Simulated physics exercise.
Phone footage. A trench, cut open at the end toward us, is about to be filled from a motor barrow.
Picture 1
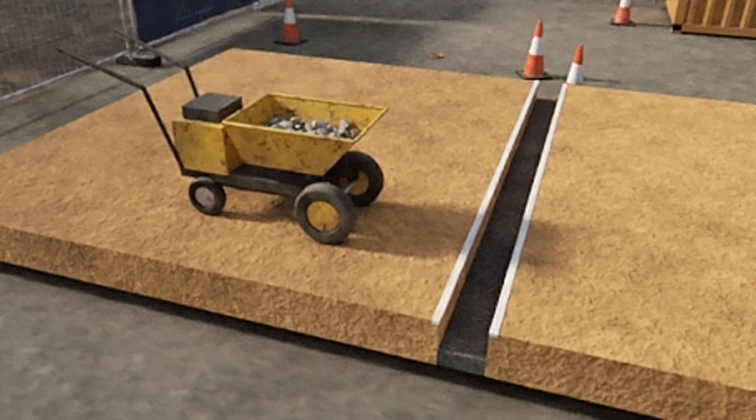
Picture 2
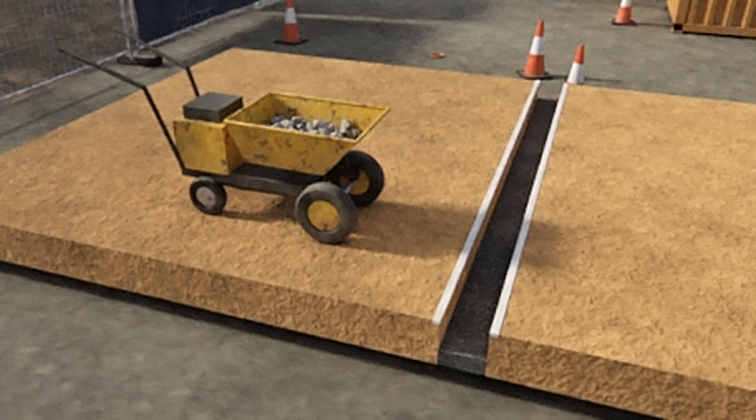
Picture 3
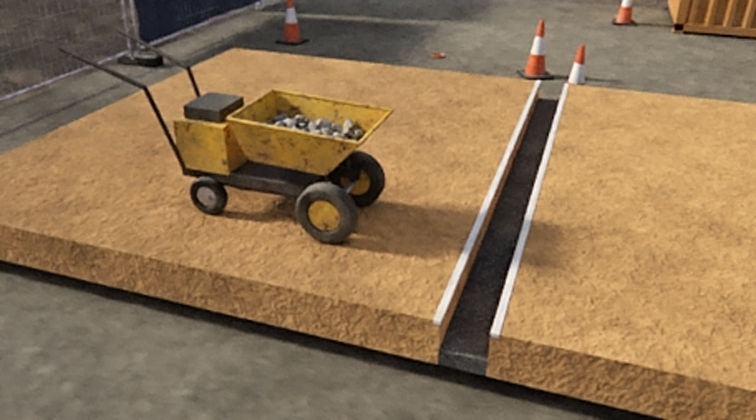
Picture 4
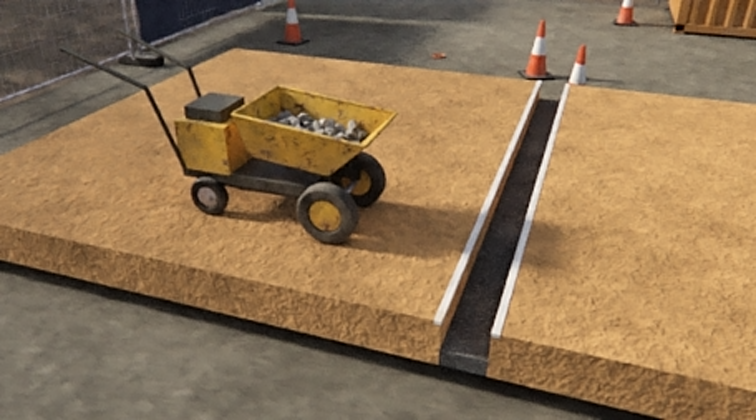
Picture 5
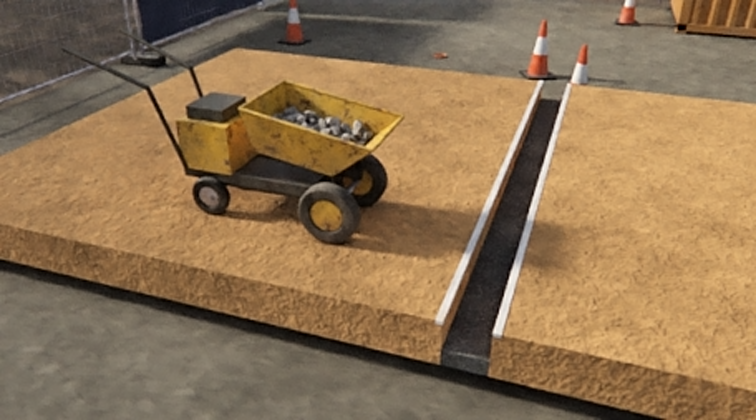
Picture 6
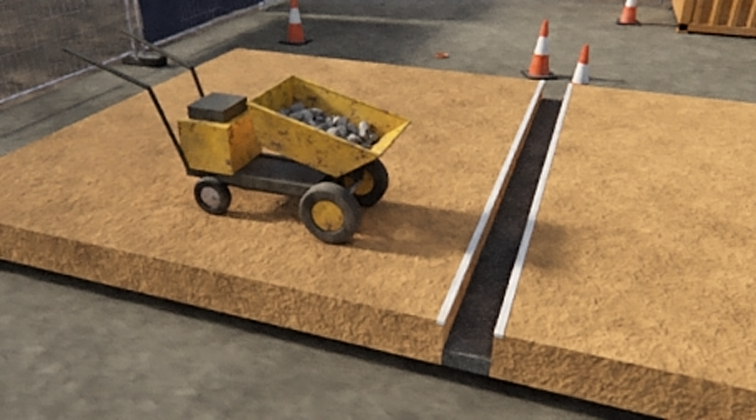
To begin with, a yellow motor barrow loaded with broken stones stands on a sandy slab, its skip level, left of a narrow, dark, white-edged trench with cones behind. The skip then tilts slightly forward, its front lip dipping toward the trench while the stones stay inside.
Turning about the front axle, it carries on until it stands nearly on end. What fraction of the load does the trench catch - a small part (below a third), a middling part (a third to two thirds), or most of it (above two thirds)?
A small part, below a third.
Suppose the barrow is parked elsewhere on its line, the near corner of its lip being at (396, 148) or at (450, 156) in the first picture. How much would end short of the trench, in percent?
The first gives close to 10 per cent and the second 0 per cent.
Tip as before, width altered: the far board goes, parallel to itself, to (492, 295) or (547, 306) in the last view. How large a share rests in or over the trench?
Roughly 20 % and 20 %.
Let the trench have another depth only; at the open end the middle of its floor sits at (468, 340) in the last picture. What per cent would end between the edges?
Estimated share: Approx. 20 %.
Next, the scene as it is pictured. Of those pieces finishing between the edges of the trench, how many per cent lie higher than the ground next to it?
About 0 in a hundred.
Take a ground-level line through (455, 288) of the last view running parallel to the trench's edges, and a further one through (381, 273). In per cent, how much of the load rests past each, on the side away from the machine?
In order: 30 per cent, then 70 per cent.
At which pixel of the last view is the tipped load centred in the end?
The centre comes to rest near (461, 237).
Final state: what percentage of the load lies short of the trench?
Call it some 45 percent of the pieces.
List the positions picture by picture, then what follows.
In the first frame, lip of the skip near (355, 142), level; top of the load near (303, 133), broken stones; first edge of the trench near (450, 287); far edge near (504, 298), the trench under half as wide as the skip, and about half as deep as wide.
In the second frame, lip of the skip near (357, 142), level; top of the load near (305, 133).
In the third frame, lip of the skip near (360, 144), tipped barely; top of the load near (307, 133).
In the fourth frame, lip of the skip near (365, 147), tipped a little; top of the load near (296, 124).
In the fifth frame, lip of the skip near (372, 151), tipped a little; top of the load near (302, 121).
In the sixth frame, lip of the skip near (380, 156), tipped a little; top of the load near (300, 124); first edge of the trench near (455, 287); far edge near (509, 298).
Shortly afterwards, skip tipped steeply; the whole lot in the skip.
Next, skip tipped right over; the bulk in the skip; near a quarter short of the trench; only a few falling.
Some moments later, skip tipped right over; near a quarter in the skip; near half short of the trench; near a quarter in or heaped over the trench.
In the end, skip tipped right over; near a quarter in the skip; near half short of the trench; near a quarter in or heaped over the trench; none at all beyond it.
